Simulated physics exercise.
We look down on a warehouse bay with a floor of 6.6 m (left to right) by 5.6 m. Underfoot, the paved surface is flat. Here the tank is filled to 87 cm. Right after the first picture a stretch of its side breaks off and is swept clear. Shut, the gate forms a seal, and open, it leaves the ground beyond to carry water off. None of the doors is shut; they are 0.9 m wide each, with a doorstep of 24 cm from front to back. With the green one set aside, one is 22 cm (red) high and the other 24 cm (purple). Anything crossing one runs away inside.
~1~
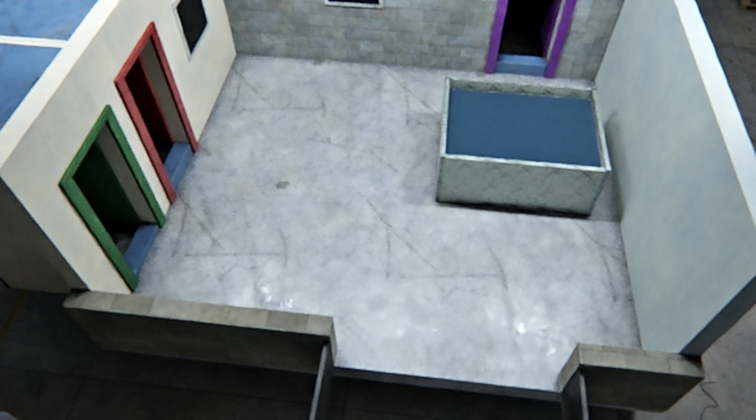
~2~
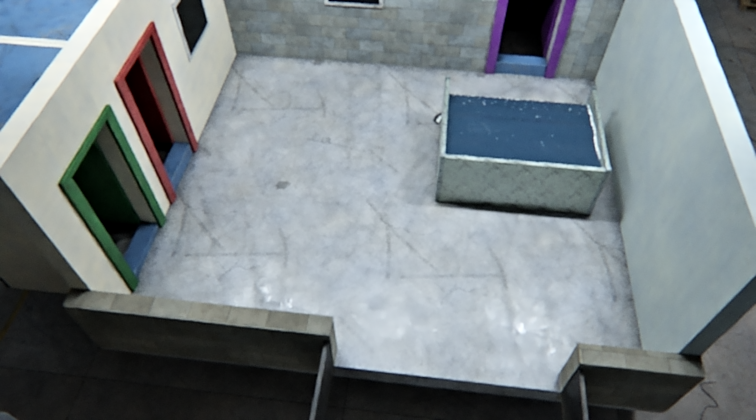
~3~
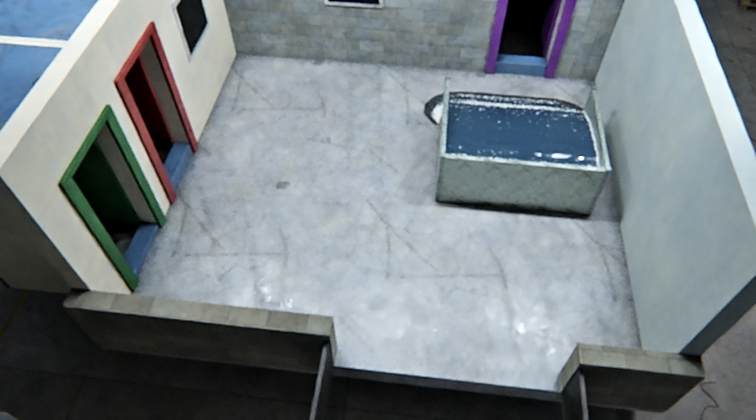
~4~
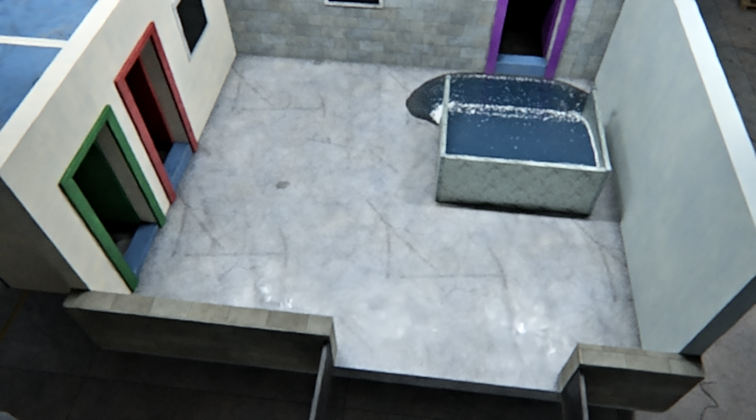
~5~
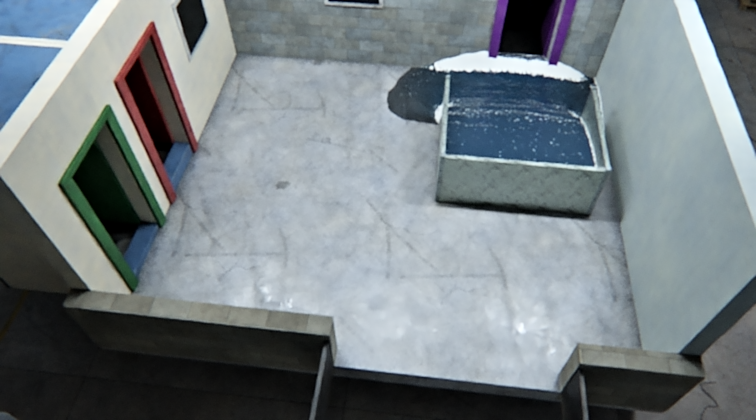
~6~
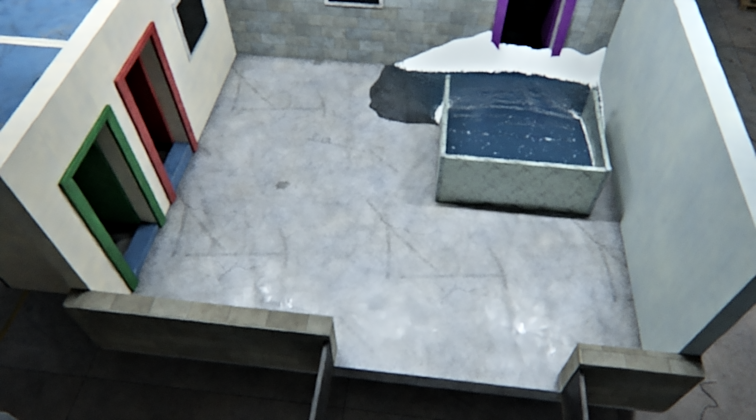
Water in the rectangular tank began pouring out over its far side, spreading across the pale floor behind it, around toward the left and up against the back wall by the purple doorway.
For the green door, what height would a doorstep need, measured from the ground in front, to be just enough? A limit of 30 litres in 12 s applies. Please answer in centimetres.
Around 6.5 cm above the ground in front.
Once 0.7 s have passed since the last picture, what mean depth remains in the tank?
It averages near 31 cm.
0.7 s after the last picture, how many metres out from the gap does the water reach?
Roughly 4.4 m.
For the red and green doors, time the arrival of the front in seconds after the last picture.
The red door at 2.0 s, the green door at 2.6 s.
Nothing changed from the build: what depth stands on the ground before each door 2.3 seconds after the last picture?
In cm: Red 9, green 0, purple 23.
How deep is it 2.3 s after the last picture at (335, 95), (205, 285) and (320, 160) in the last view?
The three readings, in order, are 7, 0 and 2 cm.
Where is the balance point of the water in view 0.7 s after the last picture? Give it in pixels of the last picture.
(498, 115).
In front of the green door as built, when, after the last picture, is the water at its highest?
Around 8.0 seconds.
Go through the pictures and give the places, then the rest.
The tank at (521, 125) is whole and still, 87 cm deep; the green door at (123, 209) is dry, in the first frame.
The gap is on the far side, the front 0.2 m out at a hidden place; the back of the tank holds 87 cm, in the second frame.
The gap is on the far side, the front 0.8 m out at a hidden place; the back of the tank holds 79 cm, in the third frame.
The gap is on the far side, the front 1.3 m out at (461, 75); the back of the tank holds 74 cm, in the fourth frame.
The gap is on the far side, the front 1.6 m out at (497, 56); the back of the tank holds 72 cm, in the fifth frame.
The front is at (389, 65), 1.8 m from the gap on the far side; 5.2 m2 of floor is wet, 64 cm left at the back; 4.5 m in a straight line remain to the green door at (123, 209), in the sixth frame.
Then, 0.7 s after the last picture water covers 20 % of the floor, deepest (60 cm) near (528, 76); it has not reached the green door.
Then, 2.3 s after the last picture water covers 50 % of the floor, deepest (27 cm) near (246, 55); it has not reached the green door.
Then, 11.3 s after the last picture water covers 100 % of the floor, deepest (12 cm) near (626, 301); 9 cm at the green door, 1 litre in over its 12 cm doorstep.
At the green door as built, the water peaked near 11 cm, 7.9 s after the last picture.
Run again over the same 12 s with other heights there, 36 litres in over 6 cm, 23 litres over 7 cm. The limit of 30 litres is kept from about 6.5 cm up.
